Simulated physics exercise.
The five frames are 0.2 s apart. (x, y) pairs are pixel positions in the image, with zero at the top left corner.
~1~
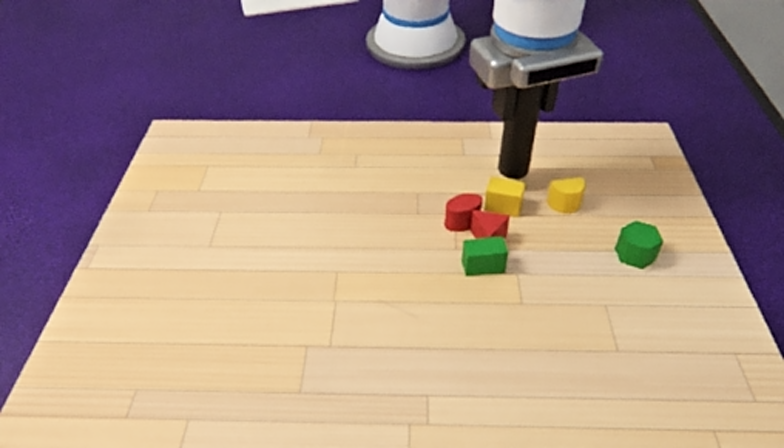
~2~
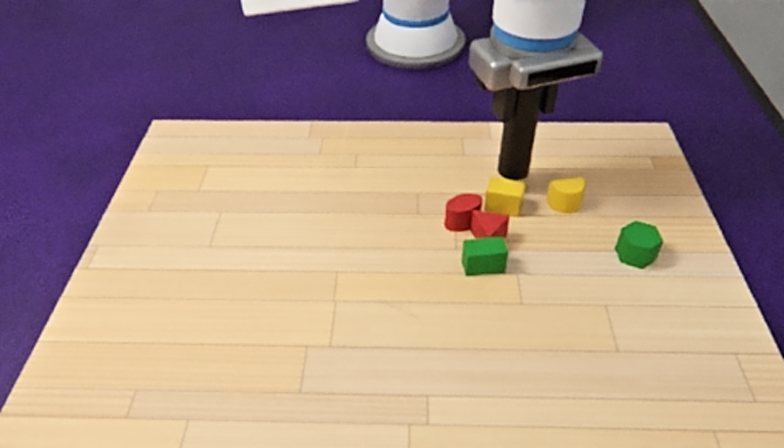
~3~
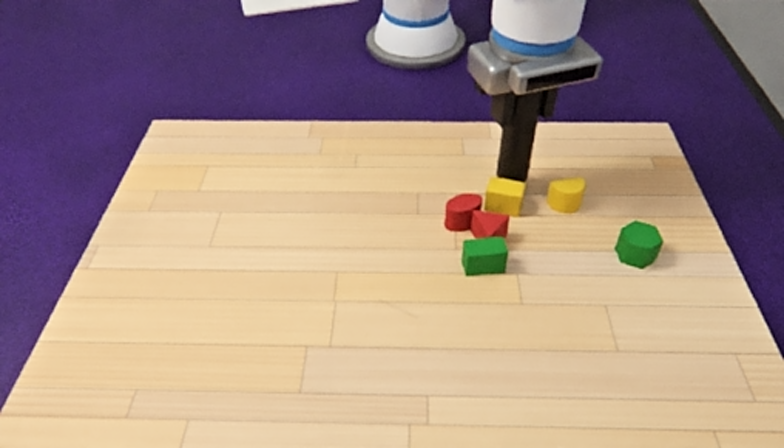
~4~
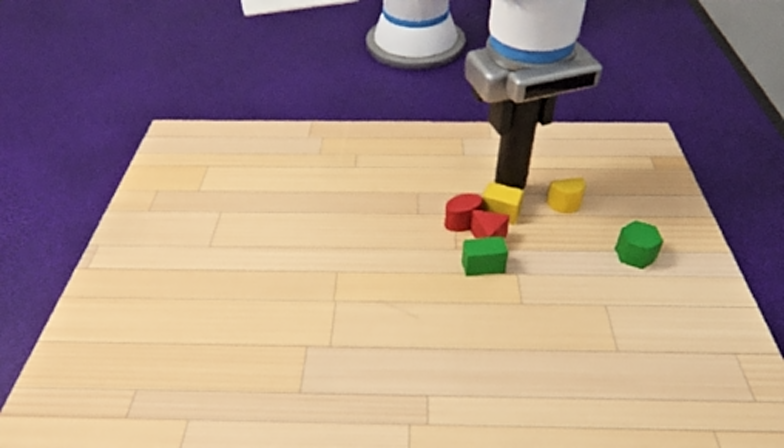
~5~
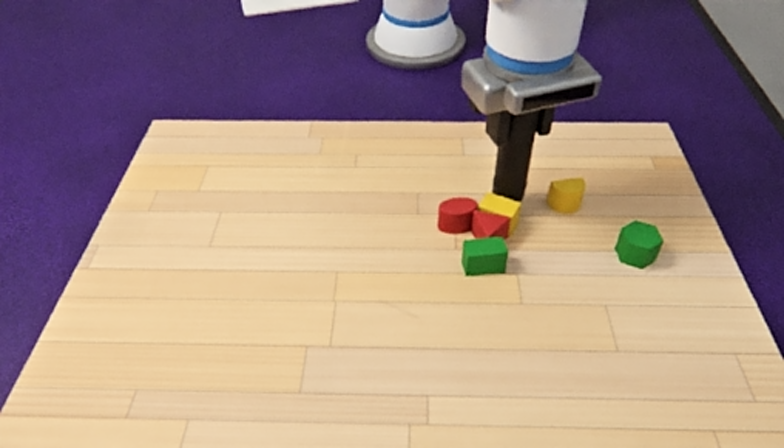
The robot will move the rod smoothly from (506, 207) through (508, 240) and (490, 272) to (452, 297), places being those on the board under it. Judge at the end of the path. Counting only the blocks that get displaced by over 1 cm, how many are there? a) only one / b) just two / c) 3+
The answer is c.
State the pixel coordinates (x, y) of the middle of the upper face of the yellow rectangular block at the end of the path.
Most likely (435, 297).
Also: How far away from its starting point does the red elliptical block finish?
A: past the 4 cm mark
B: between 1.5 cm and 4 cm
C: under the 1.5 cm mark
Correct choice: C.
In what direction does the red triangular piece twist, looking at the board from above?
The turn is clockwise.
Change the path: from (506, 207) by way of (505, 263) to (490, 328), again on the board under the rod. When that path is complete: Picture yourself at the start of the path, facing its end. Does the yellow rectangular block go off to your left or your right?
Sideways shift: Right.
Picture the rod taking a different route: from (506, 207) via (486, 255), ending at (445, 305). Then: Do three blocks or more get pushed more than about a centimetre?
My answer is yes.
On the path given first. One third of the way, rod (510, 228); green rectangular block (479, 263); red triangular piece (472, 245), turned 40° clockwise; yellow rectangular block (494, 236), turned 25° clockwise.
Two thirds of the way, rod (491, 260); green rectangular block (450, 296); red triangular piece (447, 276), turned 45° clockwise; yellow rectangular block (472, 269), turned 30° clockwise.
At the end, rod (453, 284); red elliptical block not moved; green rectangular block (423, 330); red triangular piece (412, 309), turned 25° clockwise; yellow rectangular block (435, 297), turned 15° clockwise.
